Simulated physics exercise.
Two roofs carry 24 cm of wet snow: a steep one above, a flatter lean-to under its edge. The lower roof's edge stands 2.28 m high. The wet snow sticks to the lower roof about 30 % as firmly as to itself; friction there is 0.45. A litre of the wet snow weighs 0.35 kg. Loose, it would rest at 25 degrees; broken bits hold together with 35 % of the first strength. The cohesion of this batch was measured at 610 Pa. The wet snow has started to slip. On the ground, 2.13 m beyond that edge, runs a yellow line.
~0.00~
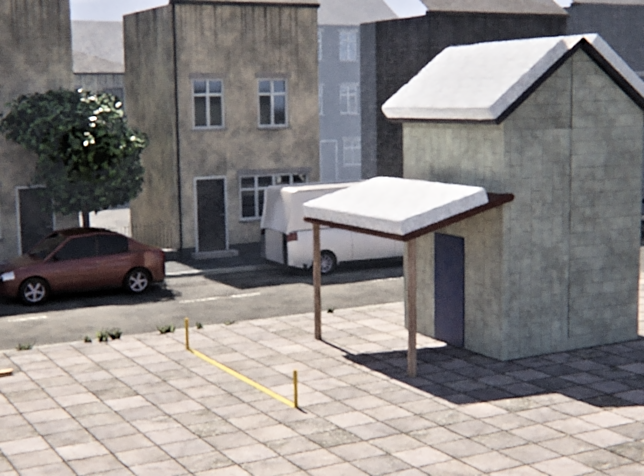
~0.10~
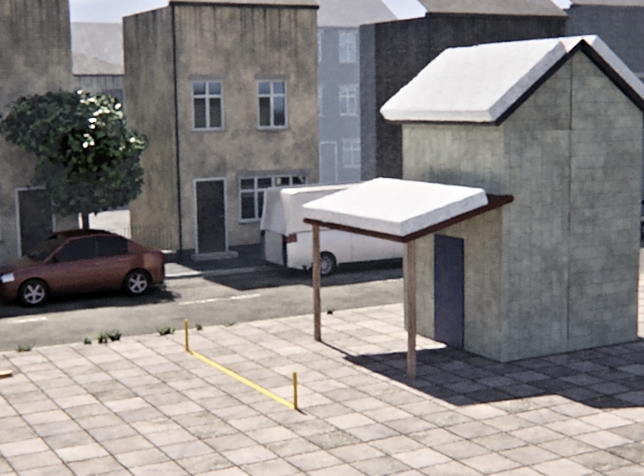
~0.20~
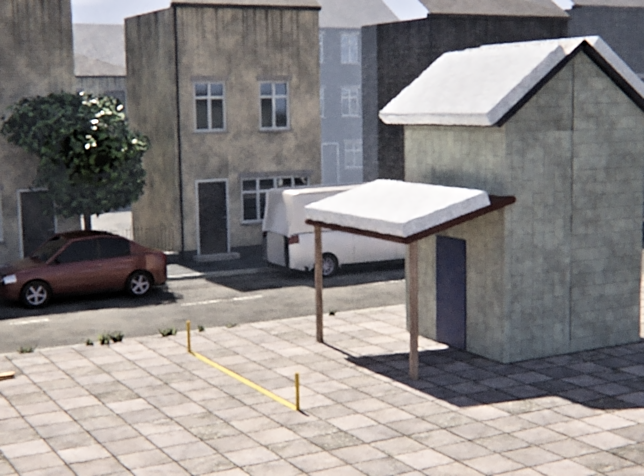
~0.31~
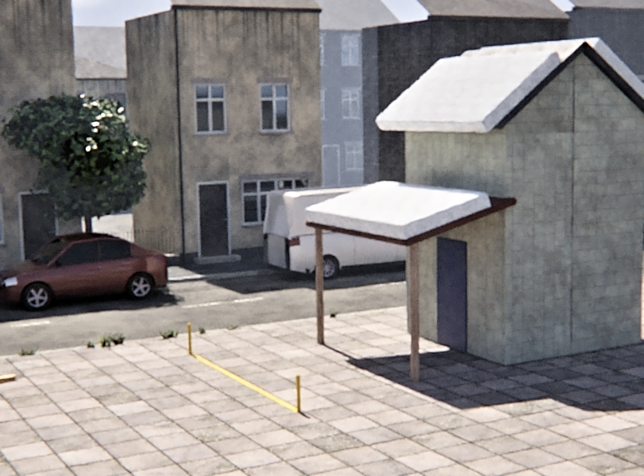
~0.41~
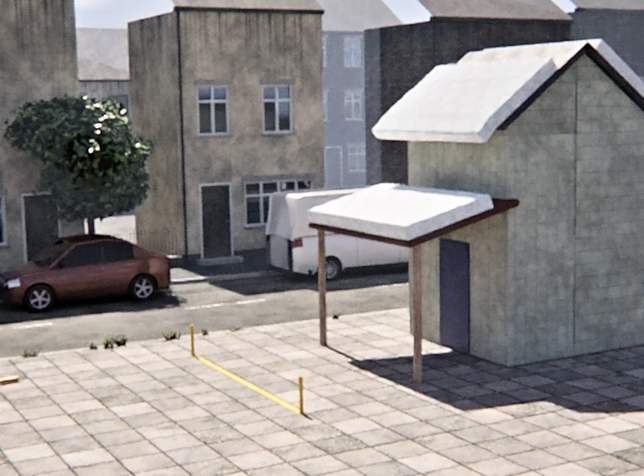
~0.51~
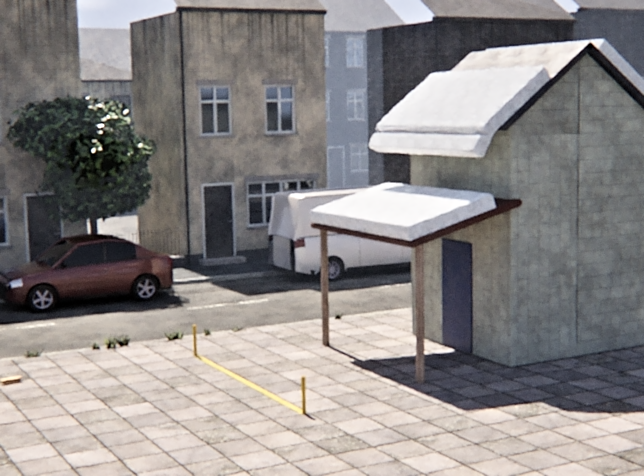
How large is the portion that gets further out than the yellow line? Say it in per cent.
The portion that gets further out than the yellow line is near 17 %.
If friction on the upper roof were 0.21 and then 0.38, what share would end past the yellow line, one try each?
In that order: 12 %, 2 %.
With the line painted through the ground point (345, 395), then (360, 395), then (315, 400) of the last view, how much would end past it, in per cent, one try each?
In that order: 40 %, 50 %, 25 %.
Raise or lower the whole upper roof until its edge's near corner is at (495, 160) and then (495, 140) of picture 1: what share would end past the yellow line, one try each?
In turn about 1 %, 7 %.
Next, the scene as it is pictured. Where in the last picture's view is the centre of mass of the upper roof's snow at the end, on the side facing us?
Near (338, 353).
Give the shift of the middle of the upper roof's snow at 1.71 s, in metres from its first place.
Some 4.4 m.
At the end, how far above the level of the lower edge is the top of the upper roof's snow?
About 0.7 m.
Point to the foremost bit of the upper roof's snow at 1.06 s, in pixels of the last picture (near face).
Near (407, 223).
After 1.06 s, none is below the lower edge and 0 % is past the line.
After 1.71 s, 48 % is below the lower edge and 0 % is past the line.
After 2.35 s, 58 % is below the lower edge and 17 % is past the line.
After 3.00 s, 59 % is below the lower edge and 17 % is past the line.
After 3.70 s, 60 % is below the lower edge and 17 % is past the line.
